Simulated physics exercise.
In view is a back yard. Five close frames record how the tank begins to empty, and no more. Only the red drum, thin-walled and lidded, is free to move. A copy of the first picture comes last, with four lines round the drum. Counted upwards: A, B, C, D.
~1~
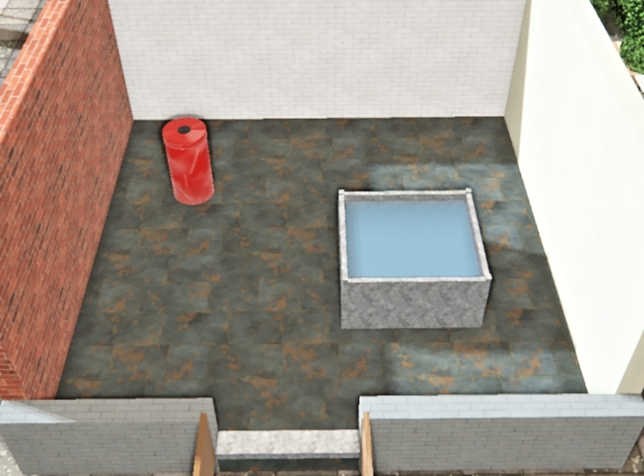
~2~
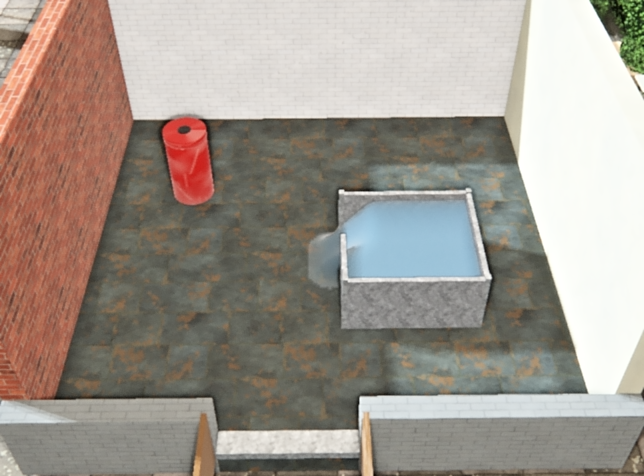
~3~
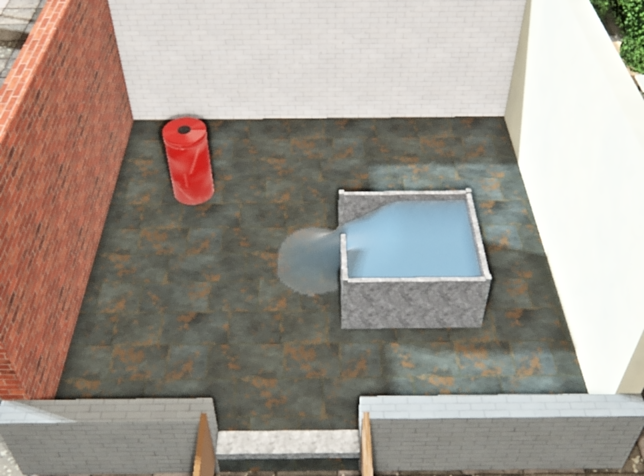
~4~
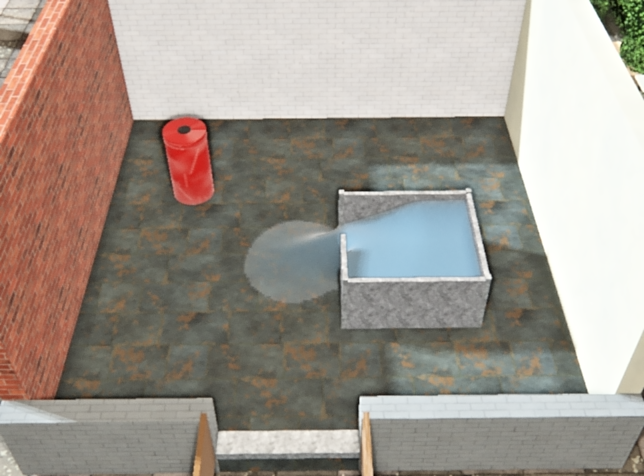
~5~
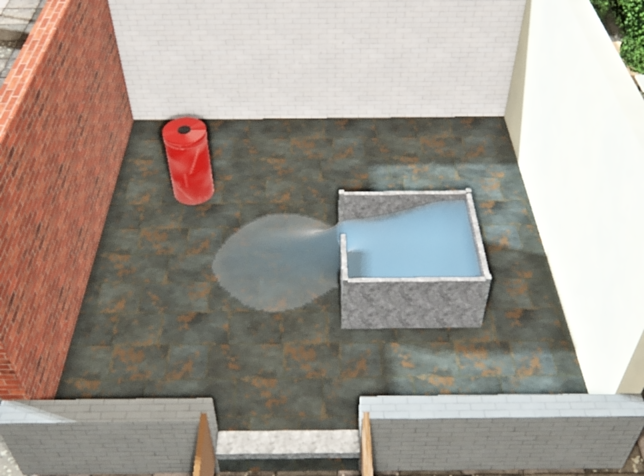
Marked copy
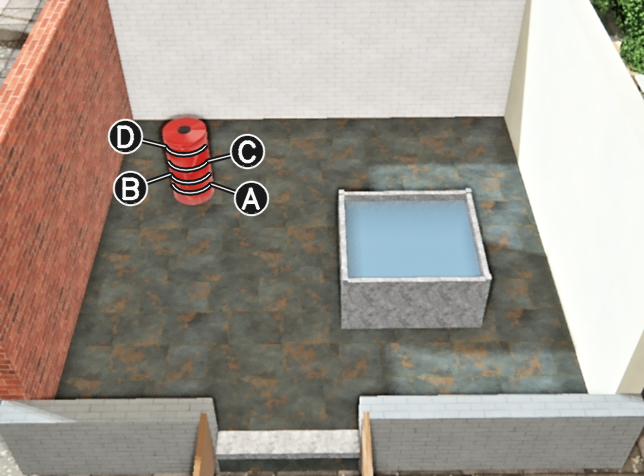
Water pouring from the left side of a square stone tank and spreading leftward across a walled yard, a red drum standing still.
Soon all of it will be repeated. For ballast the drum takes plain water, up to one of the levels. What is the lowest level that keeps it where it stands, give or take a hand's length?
That is mark A.
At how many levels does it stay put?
All of the four.
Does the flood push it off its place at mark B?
No.
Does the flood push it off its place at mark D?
No, not at all.
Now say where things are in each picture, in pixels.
Lid of the red drum at (184, 130); tank full, its middle at (410, 239); open gate at (286, 400).
Water covers 1 % of the ground and is seen nearest the drum at (318, 243).
Water covers 2 % of the ground and is seen nearest the drum at (291, 241).
Water covers 4 % of the ground and is seen nearest the drum at (275, 230).
Lid of the red drum at (184, 130); water covers 7 % of the ground and is seen nearest the drum at (255, 224).
On the marked copy, A at (190, 193); B at (188, 182); C at (186, 170); D at (183, 154); from the bottom up A, B, C, D.
With A, it does not move.
With B, it does not move.
With C, it does not move.
With D, it does not move.
